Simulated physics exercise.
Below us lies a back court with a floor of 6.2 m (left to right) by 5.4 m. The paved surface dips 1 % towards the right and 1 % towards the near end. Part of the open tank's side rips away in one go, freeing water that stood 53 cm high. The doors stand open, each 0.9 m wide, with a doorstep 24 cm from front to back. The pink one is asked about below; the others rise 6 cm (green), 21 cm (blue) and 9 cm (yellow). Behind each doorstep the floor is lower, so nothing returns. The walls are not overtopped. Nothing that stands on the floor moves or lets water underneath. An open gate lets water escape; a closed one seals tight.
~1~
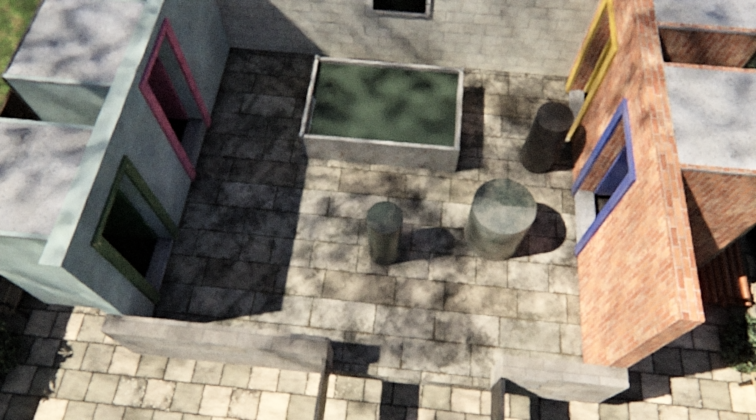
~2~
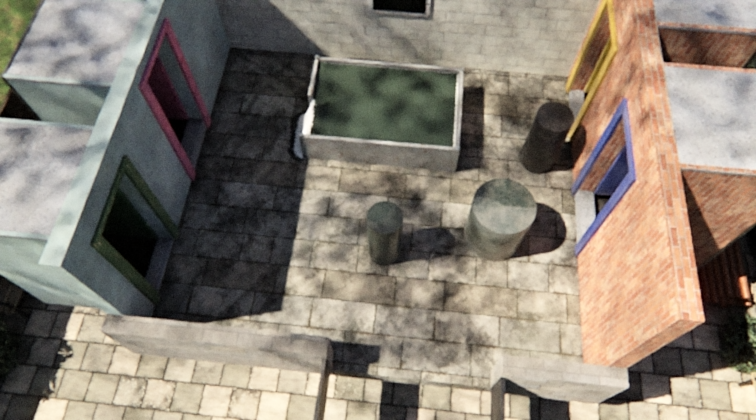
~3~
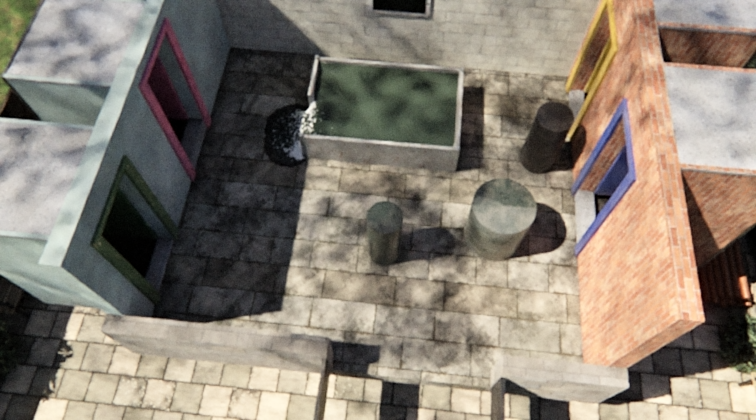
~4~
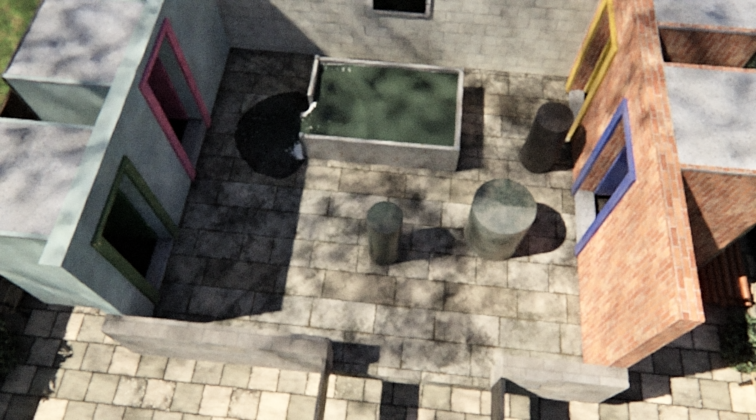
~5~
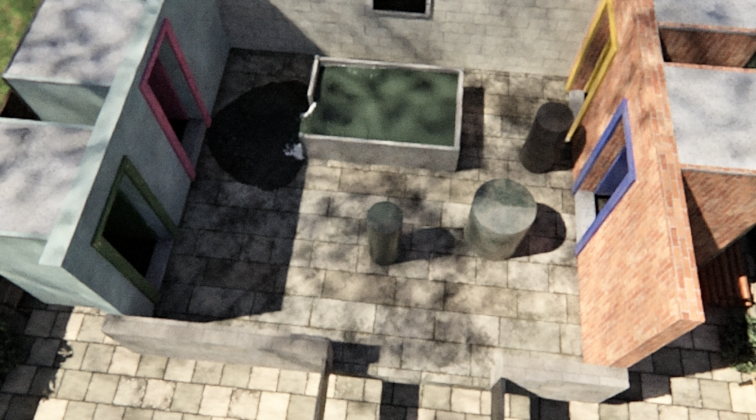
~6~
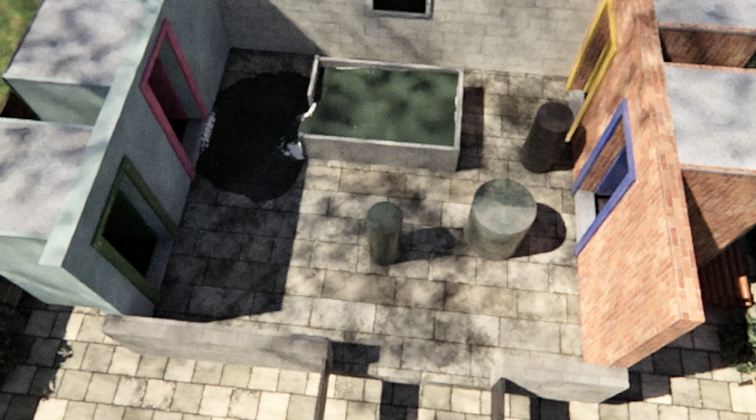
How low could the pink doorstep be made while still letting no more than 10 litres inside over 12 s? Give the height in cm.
It would have to be roughly 23 cm high.
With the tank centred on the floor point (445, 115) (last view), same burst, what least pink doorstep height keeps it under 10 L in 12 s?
Then roughly 16 cm.
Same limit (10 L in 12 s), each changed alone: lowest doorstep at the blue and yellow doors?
About 7.5 cm at blue and 8.0 cm at yellow.
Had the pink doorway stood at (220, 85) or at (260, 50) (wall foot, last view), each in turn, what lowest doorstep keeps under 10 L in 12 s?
About 16 and 19 cm.
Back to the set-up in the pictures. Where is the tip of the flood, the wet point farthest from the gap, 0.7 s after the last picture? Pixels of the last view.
Around (175, 241).
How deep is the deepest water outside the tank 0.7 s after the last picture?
Up to some 28 cm.
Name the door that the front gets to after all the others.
The blue one.
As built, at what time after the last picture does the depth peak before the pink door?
Near 1.0 s.
Then, 0.7 s after the last picture water covers 15 % of the floor, deepest (28 cm) near (302, 135); 26 cm at the pink door, 0 litres in over its 26 cm doorstep.
Then, 2.3 s after the last picture water covers 30 % of the floor, deepest (24 cm) near (229, 54); 21 cm at the pink door, 1 litre in over its 26 cm doorstep.
Then, 11.3 s after the last picture water covers 90 % of the floor, deepest (12 cm) near (554, 376); 7 cm at the pink door, 2 litres in over its 26 cm doorstep.
At the pink door as built, the water peaked near 28 cm, 1.1 s after the last picture.
Run again over the same 12 s with other heights there, 32 litres in over 20 cm, 1 litre over 26.5 cm. The limit of 10 litres is kept from about 23 cm up.
